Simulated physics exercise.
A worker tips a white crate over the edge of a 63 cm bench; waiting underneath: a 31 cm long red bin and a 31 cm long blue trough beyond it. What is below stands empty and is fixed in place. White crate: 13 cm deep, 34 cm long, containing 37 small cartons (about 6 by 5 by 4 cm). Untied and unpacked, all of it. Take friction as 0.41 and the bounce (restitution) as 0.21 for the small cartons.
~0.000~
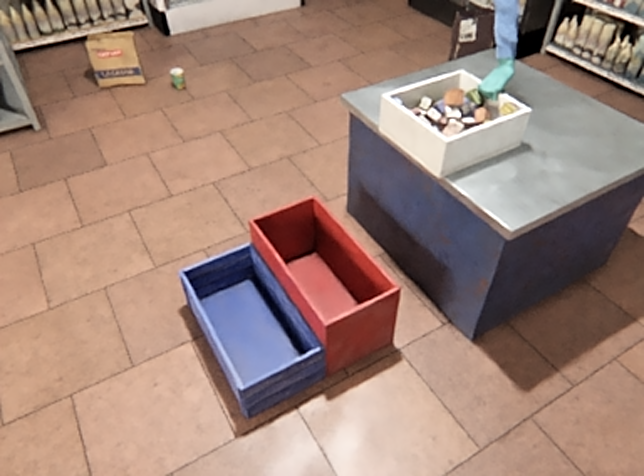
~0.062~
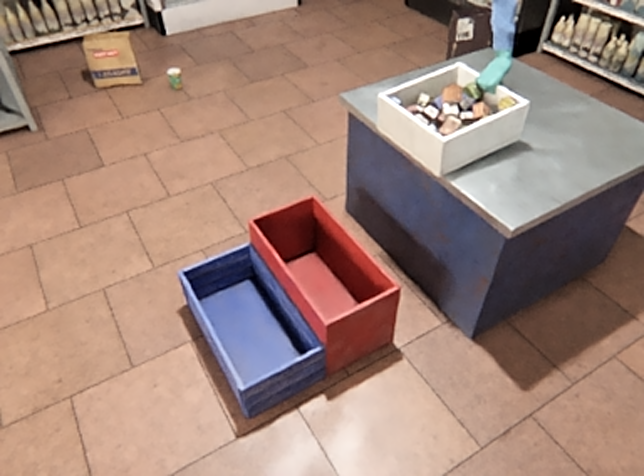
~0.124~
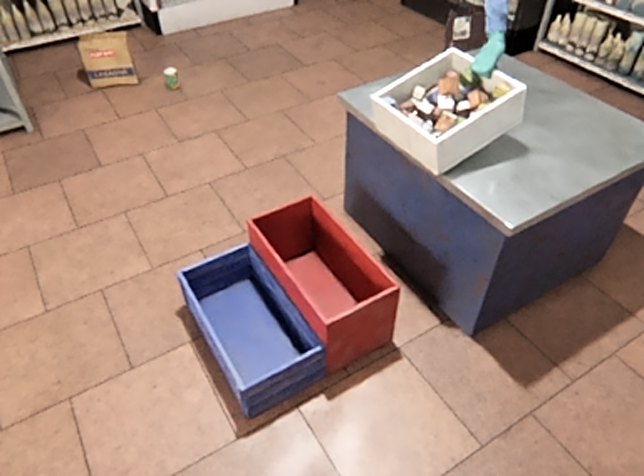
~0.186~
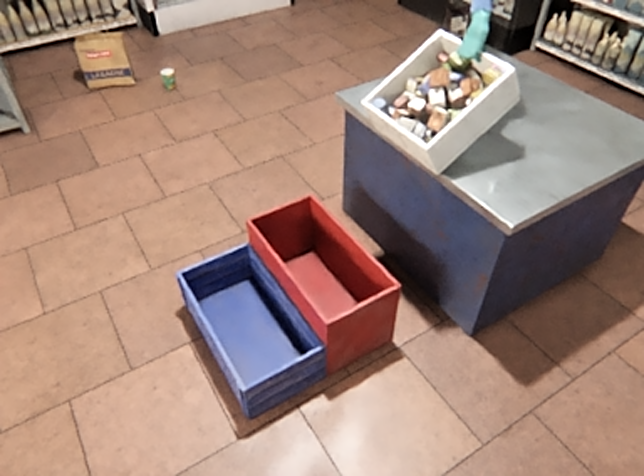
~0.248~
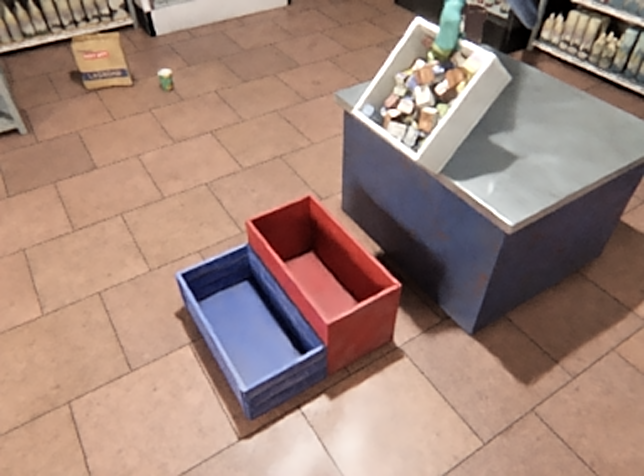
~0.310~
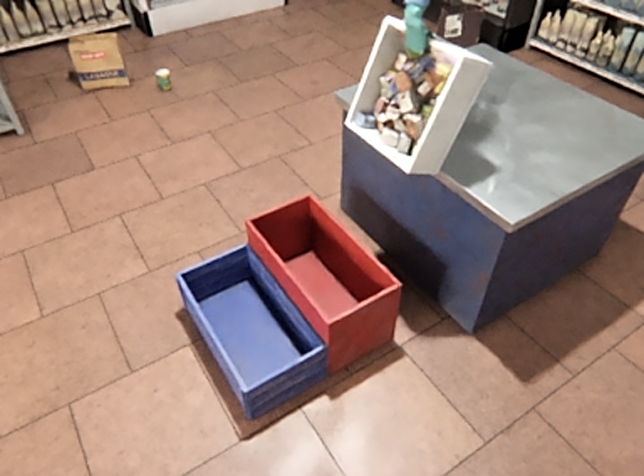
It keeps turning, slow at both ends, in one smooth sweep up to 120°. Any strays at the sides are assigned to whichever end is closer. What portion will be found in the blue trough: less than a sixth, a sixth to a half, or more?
Between a sixth and a half of the small cartons end in the blue trough.
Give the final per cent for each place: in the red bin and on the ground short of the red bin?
Estimate: 70 % then 0 %.
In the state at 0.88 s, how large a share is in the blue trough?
Estimate for then: Some 30 percent.
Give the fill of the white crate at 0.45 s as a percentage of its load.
About 90 %, still inside.
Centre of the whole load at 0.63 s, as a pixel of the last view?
Around (323, 202).
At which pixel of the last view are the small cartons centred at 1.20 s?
Centre: Approx. (301, 305).
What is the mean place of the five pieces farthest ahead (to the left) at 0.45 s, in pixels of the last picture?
Roughly at (361, 117).
After 0.45 s, tilt 105°; 34 still in the white crate and 3 in the air.
After 0.63 s, tilt 120°; 9 still in the white crate, 5 in the red bin and 23 in the air.
After 0.88 s, tilt 120°; 21 in the red bin, 11 in the blue trough and 5 in the air.
Outcome (at 1.20 s), 26 in the red bin and 11 in the blue trough. Asked share, 11 of 37, 30 per cent.
